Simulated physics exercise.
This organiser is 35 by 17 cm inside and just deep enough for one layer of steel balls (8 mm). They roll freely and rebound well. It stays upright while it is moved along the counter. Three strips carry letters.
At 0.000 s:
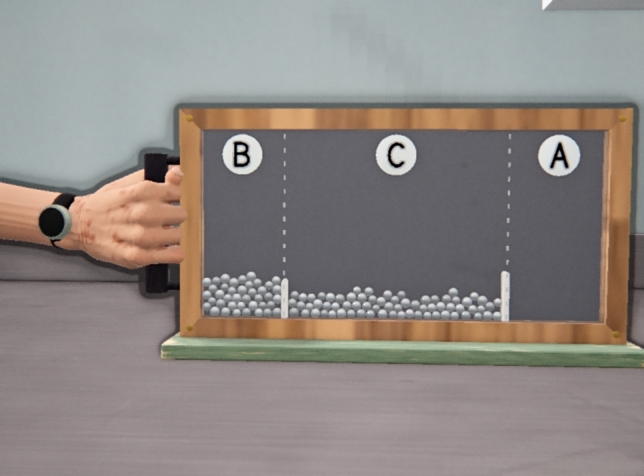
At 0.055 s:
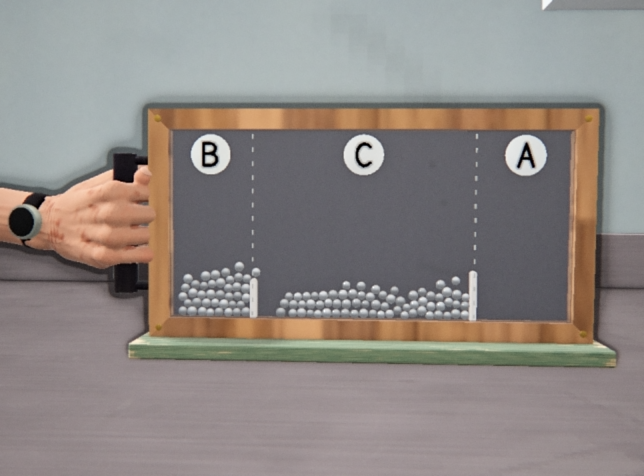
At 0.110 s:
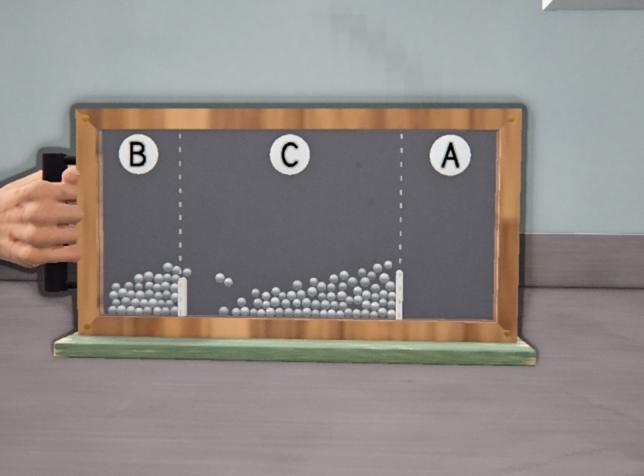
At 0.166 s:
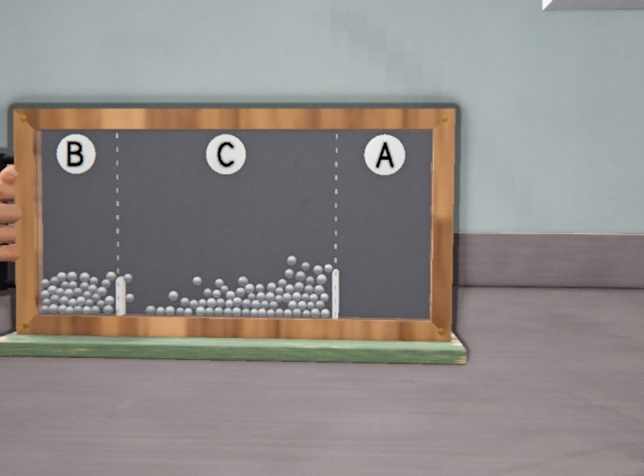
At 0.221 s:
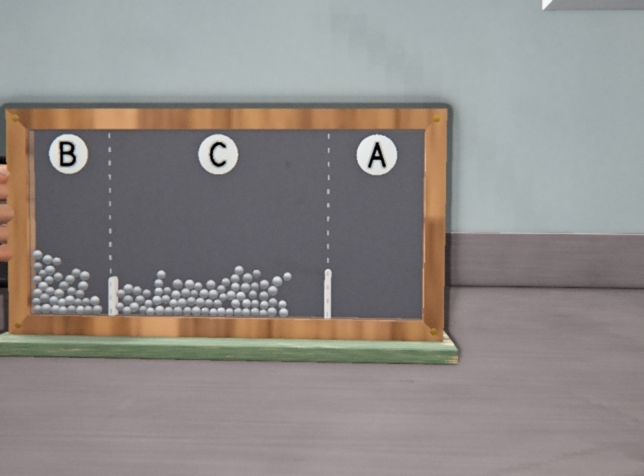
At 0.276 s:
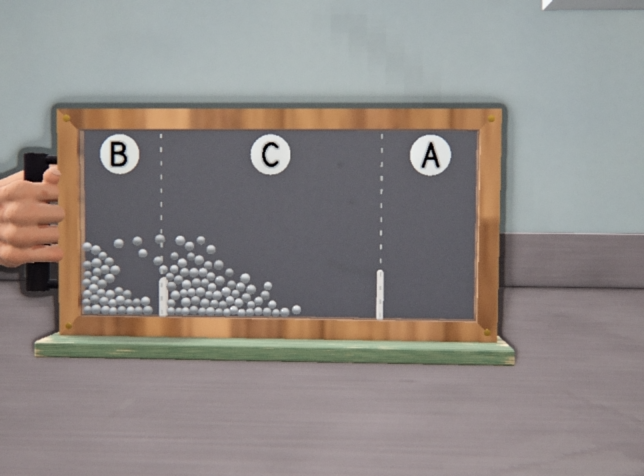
On a grey surface against a pale wall, a hand wearing a watch slides a wood-framed box left, and the small silvery balls in section C bank up toward the right divider. The hand then moves the box back right, and the balls surge left, some bouncing above the divider between B and C.
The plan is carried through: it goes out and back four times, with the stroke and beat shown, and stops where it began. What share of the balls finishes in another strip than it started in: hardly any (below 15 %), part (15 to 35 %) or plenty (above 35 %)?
Share that moves: Part.
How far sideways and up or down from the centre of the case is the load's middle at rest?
About 2 cm left and 7 cm below.
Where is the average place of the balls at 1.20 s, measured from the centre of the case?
About 7 cm left and 5 cm below.
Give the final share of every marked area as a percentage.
Strip A: 10; strip B: 30; strip C: 60.
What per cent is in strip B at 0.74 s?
About 50 per cent.
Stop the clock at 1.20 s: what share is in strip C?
About 50 per cent.
By 0.74 s, it is 3 cm to the left; the balls' middle is 10 cm left of and 5 cm below the centre; B 50 %, C 50 %; 20 % have changed strip.
By 1.20 s, it is at its start; the balls' middle is 7 cm left of and 5 cm below the centre; A 5 %, B 45 %, C 50 %; 25 % have changed strip.
By 1.60 s, it is at its start; the balls' middle is 6 cm left of and 6 cm below the centre; A 10 %, B 45 %, C 50 %; 25 % have changed strip.
Settled by 2.6 s, it is at its start; A 10 %, B 30 %, C 60 %; 25 % have changed strip.
